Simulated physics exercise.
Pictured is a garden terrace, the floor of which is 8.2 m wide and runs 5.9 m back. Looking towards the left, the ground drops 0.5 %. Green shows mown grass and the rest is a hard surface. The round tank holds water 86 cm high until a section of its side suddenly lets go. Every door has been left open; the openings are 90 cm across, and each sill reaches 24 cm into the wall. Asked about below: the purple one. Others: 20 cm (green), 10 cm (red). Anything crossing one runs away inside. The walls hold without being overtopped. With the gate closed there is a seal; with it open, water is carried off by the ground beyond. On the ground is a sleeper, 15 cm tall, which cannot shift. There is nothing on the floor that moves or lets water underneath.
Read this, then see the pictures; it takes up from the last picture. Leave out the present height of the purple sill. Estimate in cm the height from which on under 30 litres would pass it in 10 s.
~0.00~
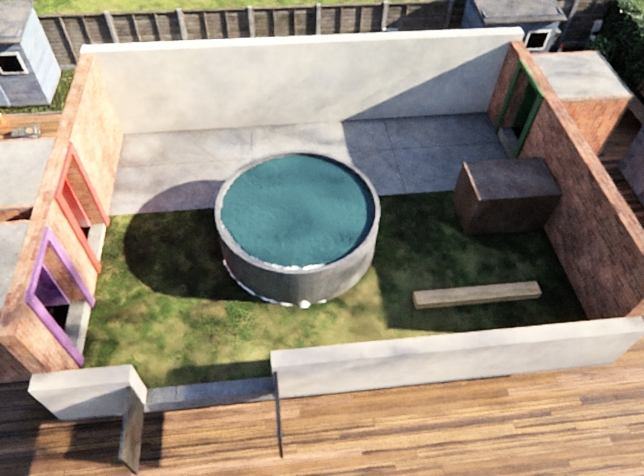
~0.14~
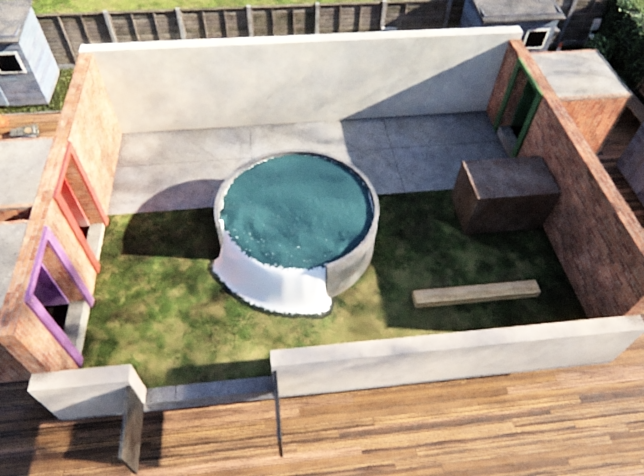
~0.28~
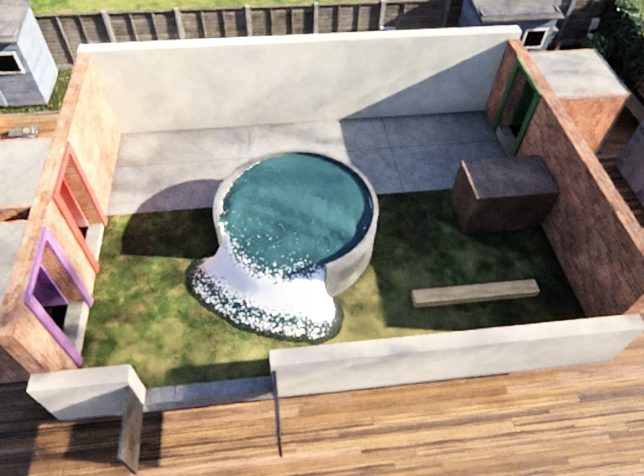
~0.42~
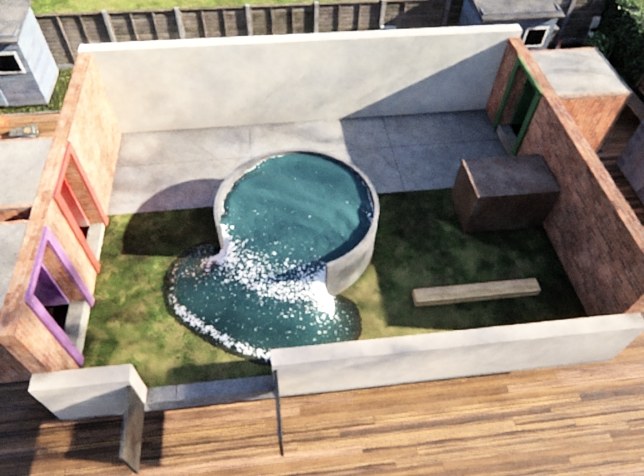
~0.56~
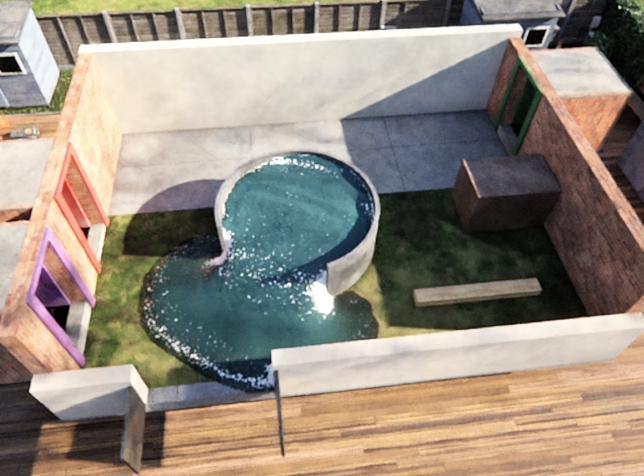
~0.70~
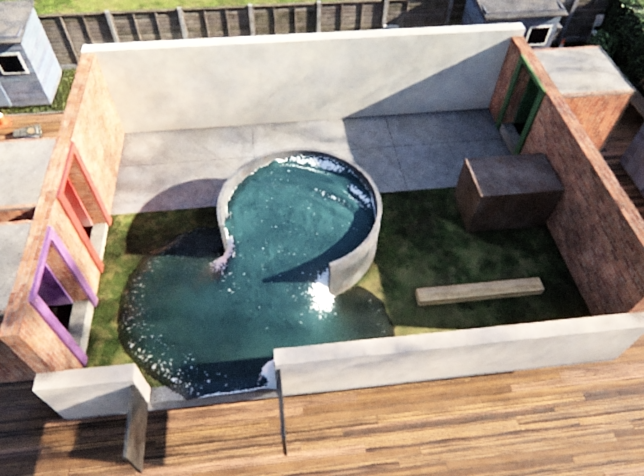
I would say 24 cm.
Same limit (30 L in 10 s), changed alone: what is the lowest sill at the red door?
Red door - some 6.5 centimetres.
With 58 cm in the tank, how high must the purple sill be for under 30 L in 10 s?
I'd say close to 14.5 cm.
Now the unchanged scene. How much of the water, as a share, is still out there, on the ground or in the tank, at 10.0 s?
Roughly 52 per cent of the water.
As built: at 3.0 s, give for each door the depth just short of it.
Reading in centimetres: Green = 0, purple = 26, red = 13.
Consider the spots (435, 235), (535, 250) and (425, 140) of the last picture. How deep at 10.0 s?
First spot about 5 cm, second about 6 cm, third about 3 cm.
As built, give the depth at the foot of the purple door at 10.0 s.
You'd measure close to 7.5 cm there.
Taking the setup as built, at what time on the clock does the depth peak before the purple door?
2.0 s.
After 1.4 s water covers 25 % of the floor, deepest (46 cm) near (285, 361); 21 cm at the purple door, 0 litres in over its 24 cm sill.
After 3.0 s water covers 40 % of the floor, deepest (30 cm) near (79, 394); 26 cm at the purple door, 25 litres in over its 24 cm sill.
After 10.0 s water covers 95 % of the floor, deepest (8 cm) near (113, 205); 8 cm at the purple door, 28 litres in over its 24 cm sill.
At the purple door as built, the water arrived by 1.0 s and peaked near 34 cm at 2.0 s.
With a sill of 21 cm, 48 litres would have come in within the 10 s; with 28.5 cm, 11 litres. So under 30 litres takes about 24 cm.
